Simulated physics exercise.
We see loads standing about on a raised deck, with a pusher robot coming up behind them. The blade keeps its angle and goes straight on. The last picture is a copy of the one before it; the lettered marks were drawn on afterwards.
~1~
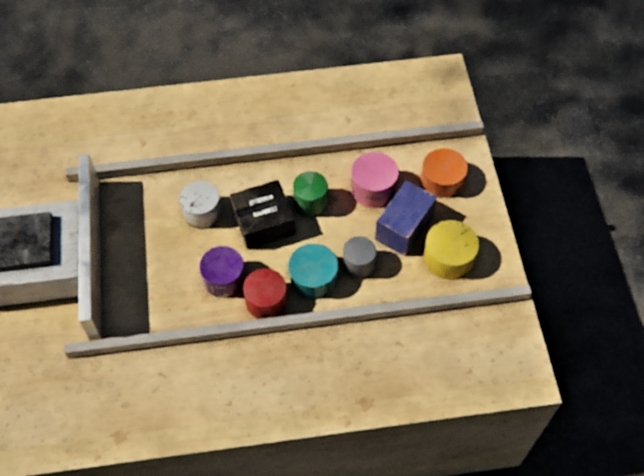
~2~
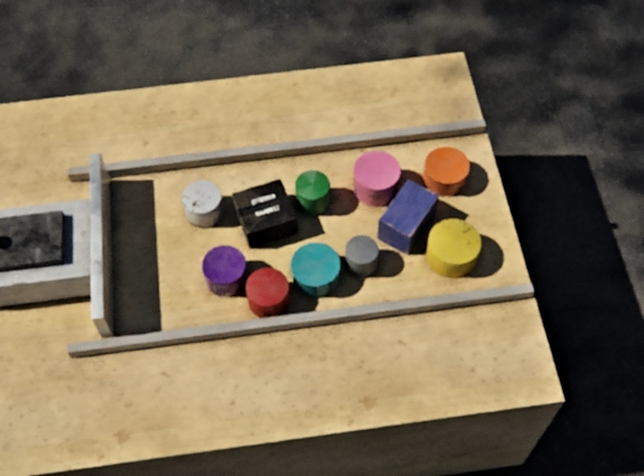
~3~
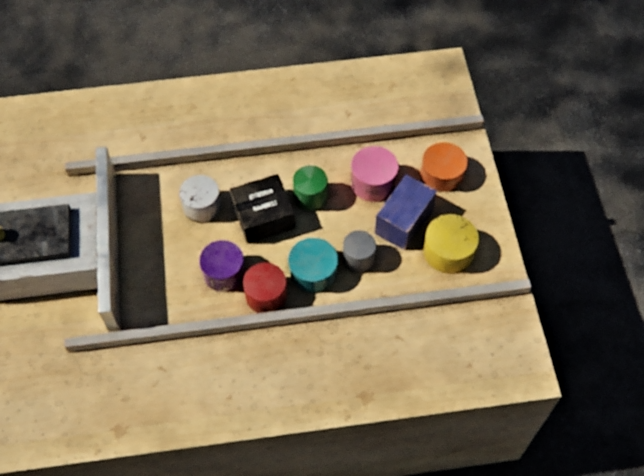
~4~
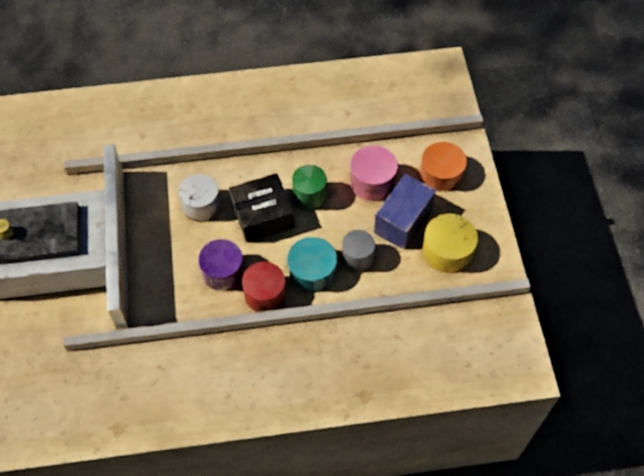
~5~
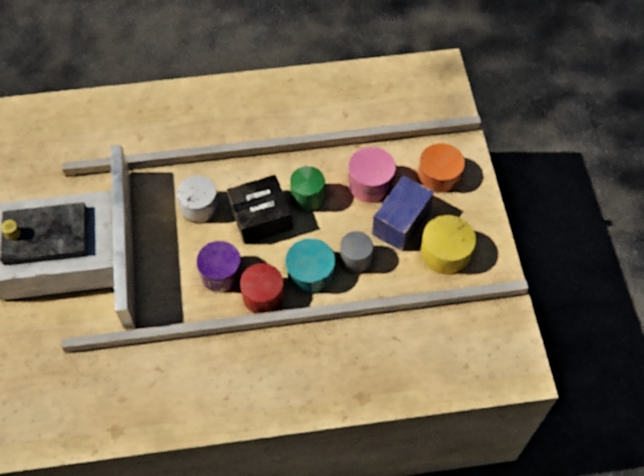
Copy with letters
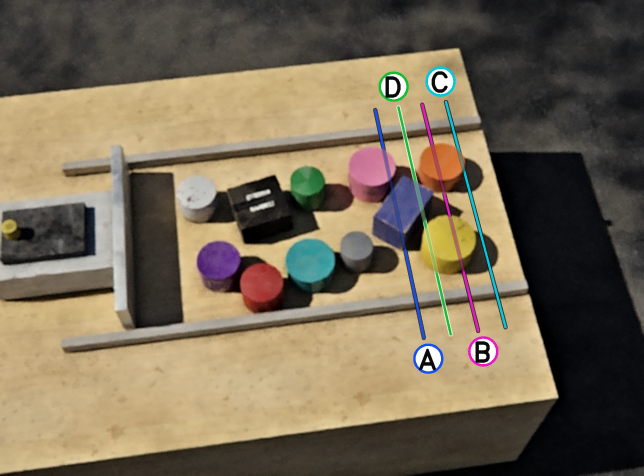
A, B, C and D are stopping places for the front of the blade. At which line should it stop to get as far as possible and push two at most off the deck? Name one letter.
Line A.
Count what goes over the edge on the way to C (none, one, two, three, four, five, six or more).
By then, six or more.
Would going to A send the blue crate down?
No.
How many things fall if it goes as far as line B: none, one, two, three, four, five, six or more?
Six or more.
On the copy, A at (398, 215); B at (448, 209); C at (474, 206); D at (423, 212).
On A. First, robot (152, 219); red canister (278, 291); white canister (243, 187).
Then, robot (253, 208); orange pail (451, 164); yellow canister (463, 242).
Finally, robot (331, 198); orange pail over the edge; yellow canister (511, 233); one fallen.
By contrast, B drops six; C drops seven; D drops four.
